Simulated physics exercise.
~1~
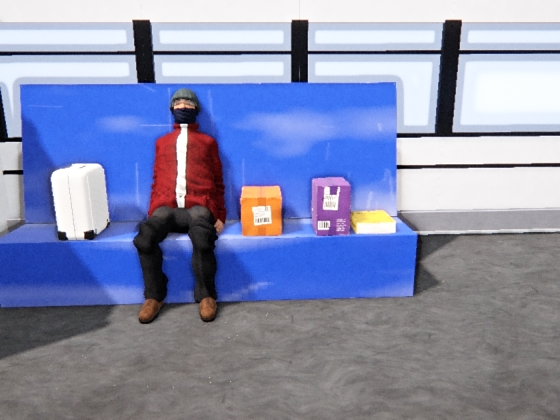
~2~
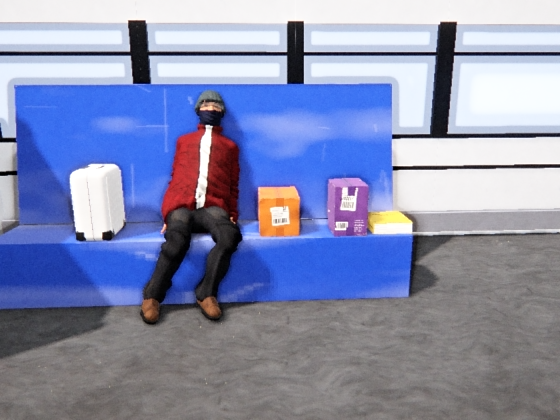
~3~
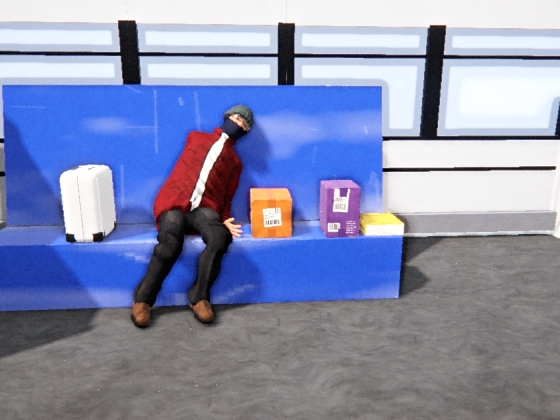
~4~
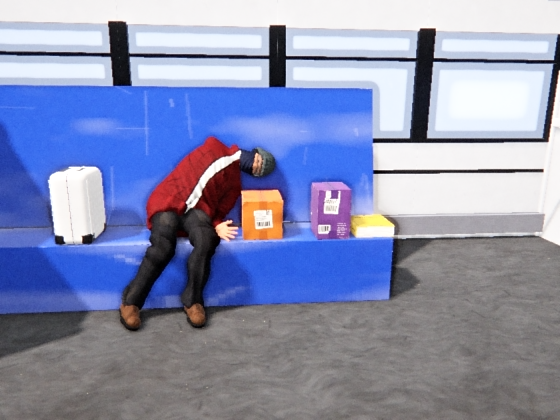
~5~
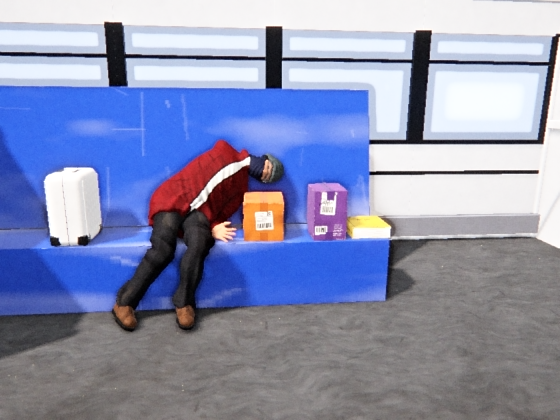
A seated commuter in a red jacket slumps right until their head hangs over an orange box.
